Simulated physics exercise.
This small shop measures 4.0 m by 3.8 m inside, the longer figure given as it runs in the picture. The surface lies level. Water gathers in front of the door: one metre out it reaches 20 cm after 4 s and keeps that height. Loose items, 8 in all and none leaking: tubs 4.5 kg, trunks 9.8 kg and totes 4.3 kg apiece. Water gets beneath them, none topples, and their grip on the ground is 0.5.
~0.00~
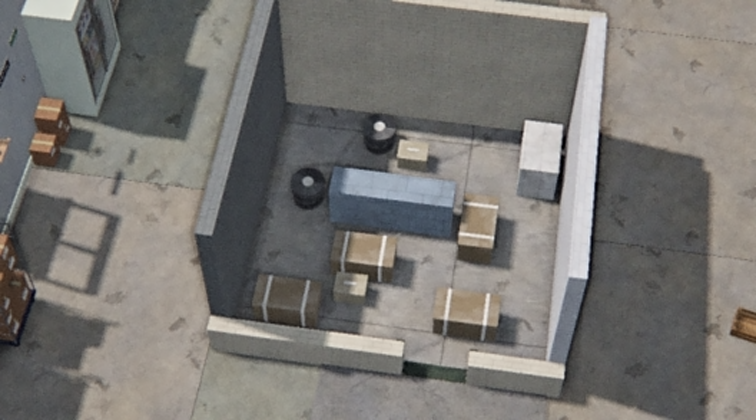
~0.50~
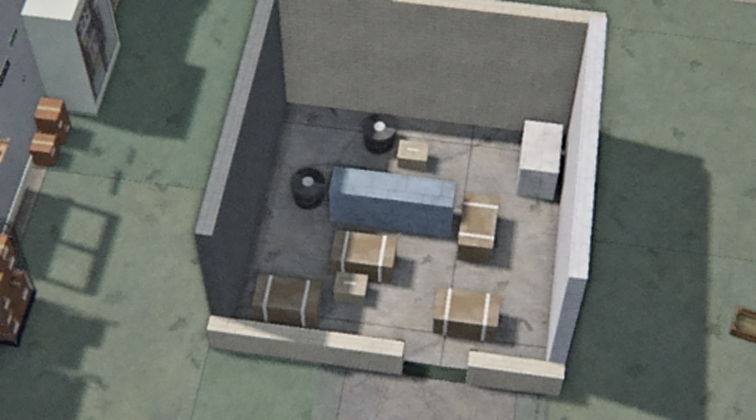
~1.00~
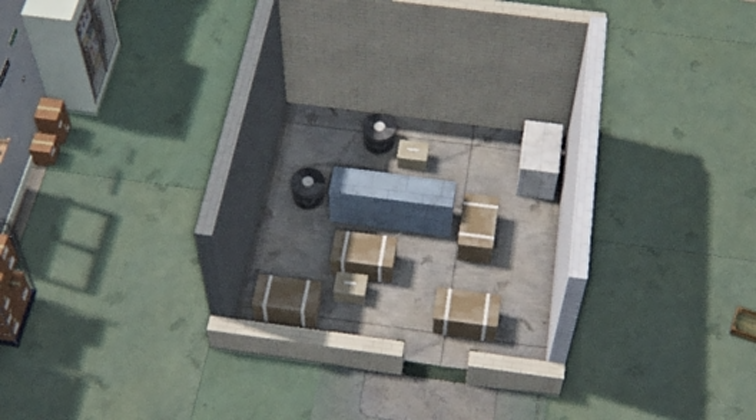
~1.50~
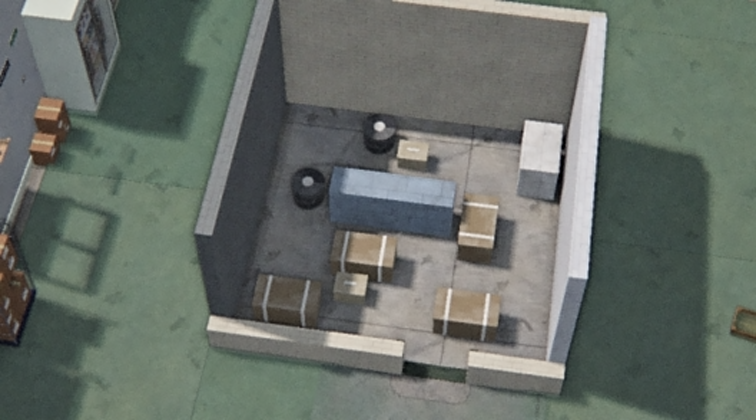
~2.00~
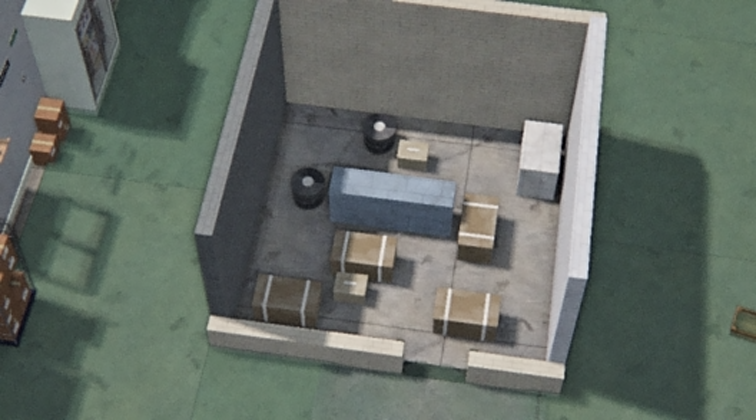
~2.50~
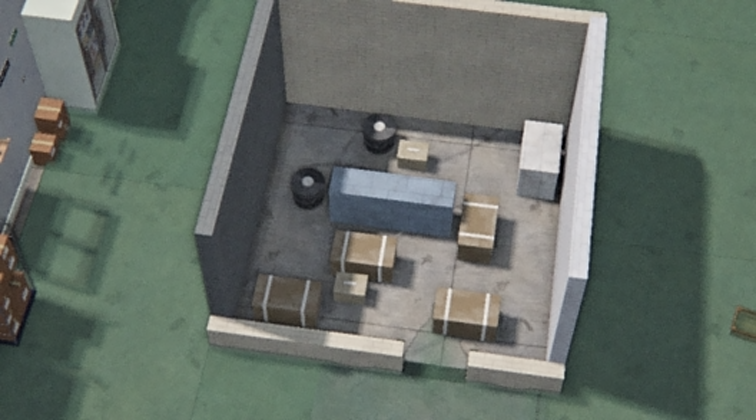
At first, the ground around a roofless, walled room holding crates, dark round objects and a long blue-grey block is bare grey. Greenish water then spreads over it, leaving a pale patch by the doorway that is gradually covered, and finally slips just inside the opening, while the room's contents stay still.
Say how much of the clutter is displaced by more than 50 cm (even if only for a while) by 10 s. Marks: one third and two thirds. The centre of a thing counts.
Share: Between one and two thirds.
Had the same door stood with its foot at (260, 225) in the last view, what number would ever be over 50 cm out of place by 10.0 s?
Then 6.
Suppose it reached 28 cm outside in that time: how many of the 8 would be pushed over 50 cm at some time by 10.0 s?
Then 7.
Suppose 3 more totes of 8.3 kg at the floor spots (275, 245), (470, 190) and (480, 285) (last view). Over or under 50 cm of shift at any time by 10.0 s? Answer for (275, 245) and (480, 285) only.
In turn: Under, more.
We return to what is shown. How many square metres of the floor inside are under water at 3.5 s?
About 2.5 m2.
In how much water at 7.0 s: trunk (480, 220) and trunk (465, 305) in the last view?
Roughly 4 and 10 cm.
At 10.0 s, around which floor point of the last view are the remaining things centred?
Near (356, 220).
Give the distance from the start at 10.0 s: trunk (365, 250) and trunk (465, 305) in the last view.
In turn: 120 cm, 200 cm.
After 3.5 s 0 of 8 are over 50 cm from their spots; 0 afloat.
After 4.5 s 1 of 8 are over 50 cm from their spots; 0 afloat.
After 7.0 s 3 of 8 are over 50 cm from their spots; 1 afloat.
After 10.0 s 4 of 8 are over 50 cm from their spots, and 4 have been at some point; 6 afloat.
